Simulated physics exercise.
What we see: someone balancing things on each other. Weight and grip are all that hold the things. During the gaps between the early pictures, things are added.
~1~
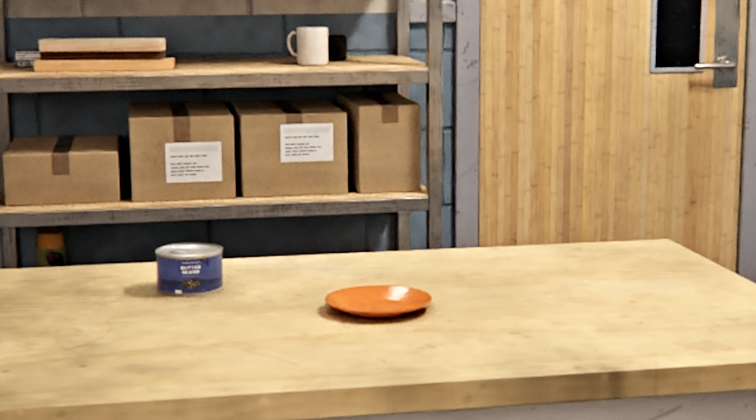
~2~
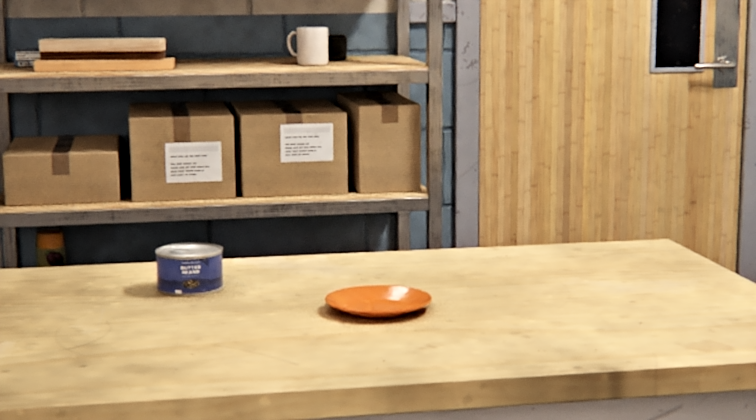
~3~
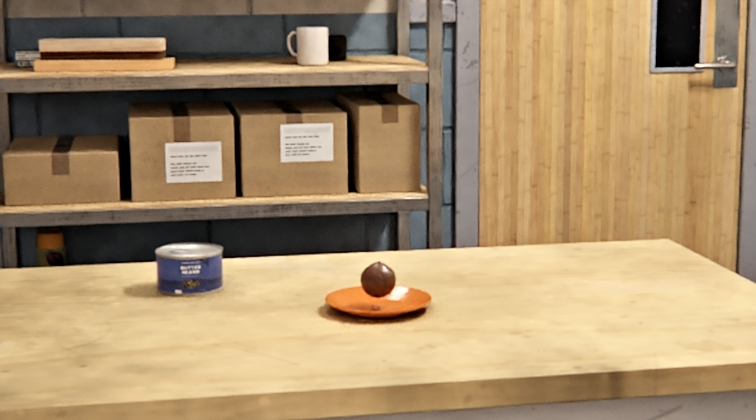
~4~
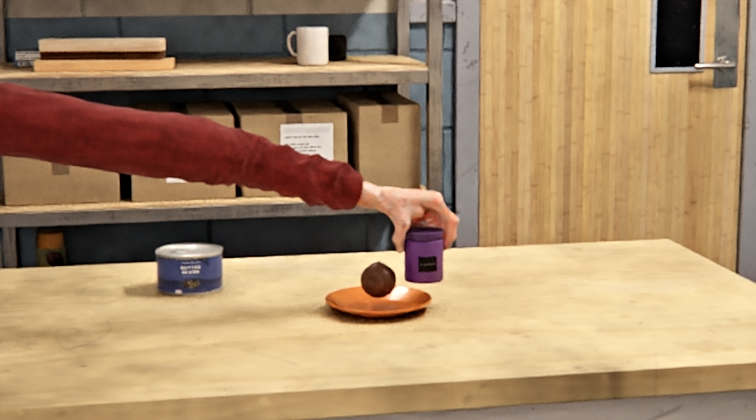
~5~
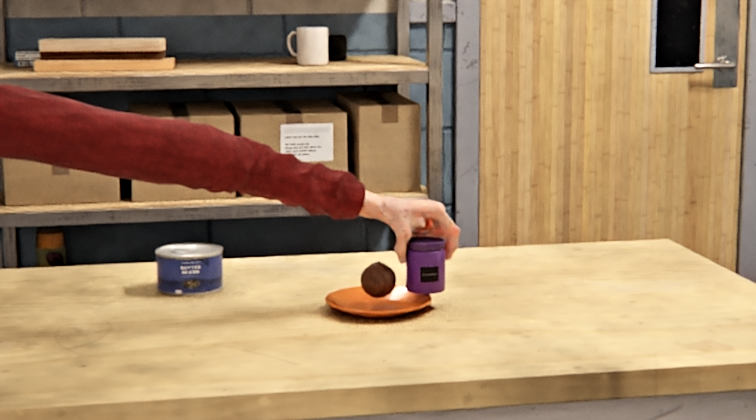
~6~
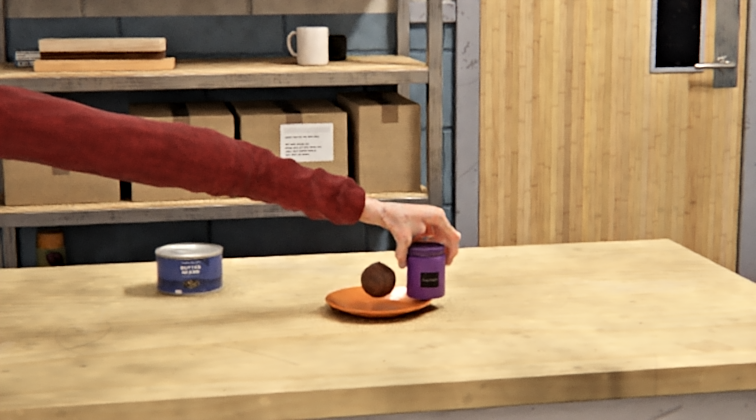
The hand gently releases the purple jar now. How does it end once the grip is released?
It stays intact.
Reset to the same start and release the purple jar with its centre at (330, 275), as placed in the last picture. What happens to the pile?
It stays stable.
Then, 1.00 s later than the last frame, all is still.
Then, 2.10 s later than the last frame, purple jar resting near (426, 270).
When it is over, all 4 as before. End places, in pixels of the last picture, purple jar near (426, 271). The pile holds.
